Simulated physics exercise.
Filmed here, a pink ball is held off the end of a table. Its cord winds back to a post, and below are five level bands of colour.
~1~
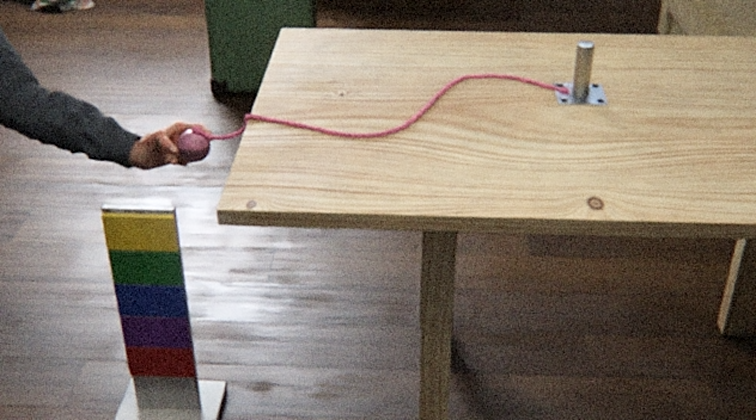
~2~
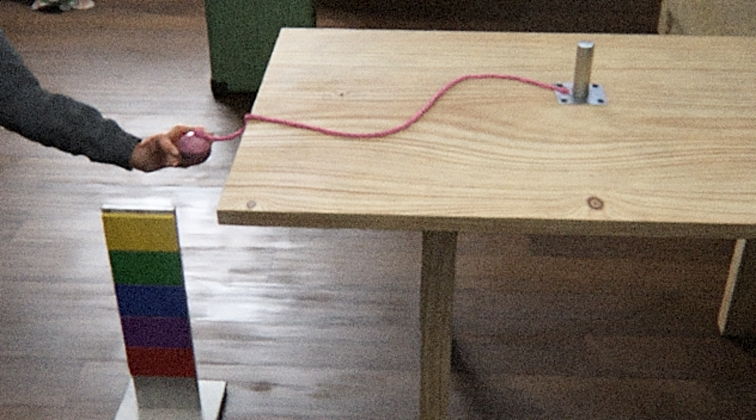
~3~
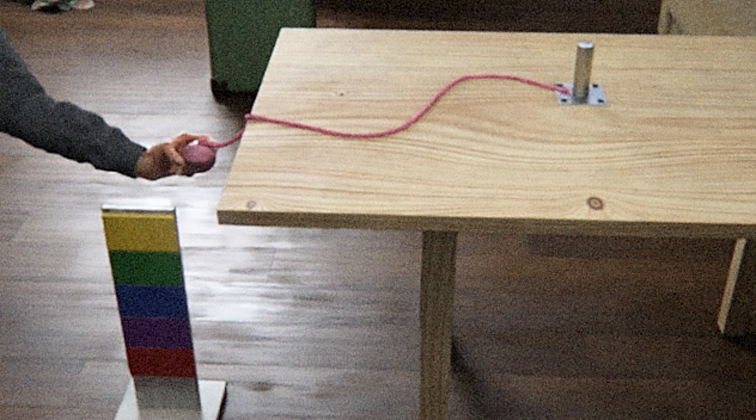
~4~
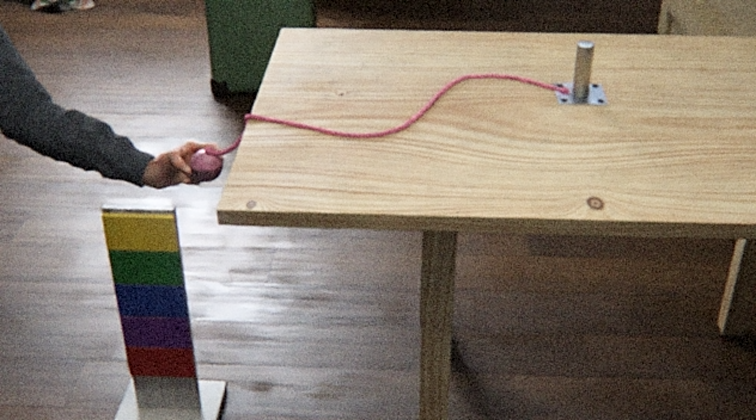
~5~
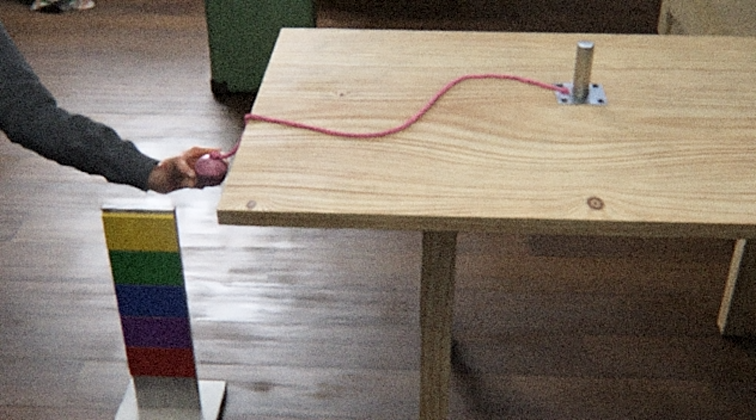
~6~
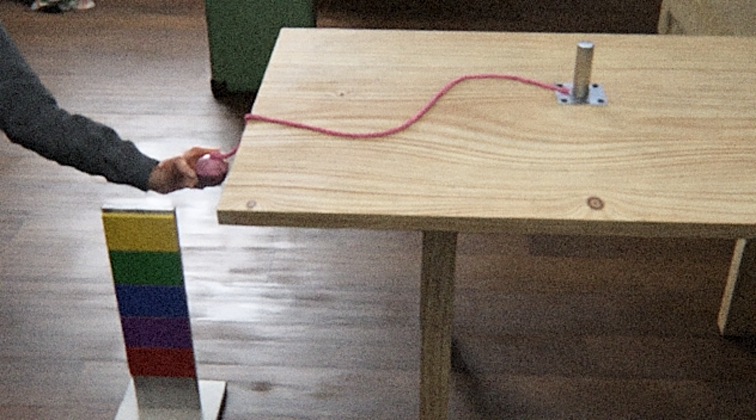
We see a hand holding a pink ball beside a wooden table, its cord winding back to a metal post, as it lowers the ball slightly and shifts it right above a stand with five coloured bands, the cord barely moving.
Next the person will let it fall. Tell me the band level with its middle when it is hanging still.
That is the green band.
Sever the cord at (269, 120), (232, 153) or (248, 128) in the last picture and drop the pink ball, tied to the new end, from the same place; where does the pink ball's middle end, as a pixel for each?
Try by try: (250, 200), (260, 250) and (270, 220).
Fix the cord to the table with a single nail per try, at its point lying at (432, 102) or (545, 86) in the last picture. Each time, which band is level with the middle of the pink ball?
Going through them one at a time, the answers are yellow; green.
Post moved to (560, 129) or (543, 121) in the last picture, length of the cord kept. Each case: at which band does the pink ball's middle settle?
Going case by case, it's blue and then blue.
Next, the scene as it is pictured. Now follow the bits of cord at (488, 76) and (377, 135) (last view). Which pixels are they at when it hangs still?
One ends up around (476, 98), the other around (285, 107).
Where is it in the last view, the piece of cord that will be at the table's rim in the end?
Roughly (341, 134).
Soon after, ball near (260, 256); level with green.
Then, ball near (258, 261); level with green.
At rest, ball near (258, 266); level with green. The cord holds its middle at green.
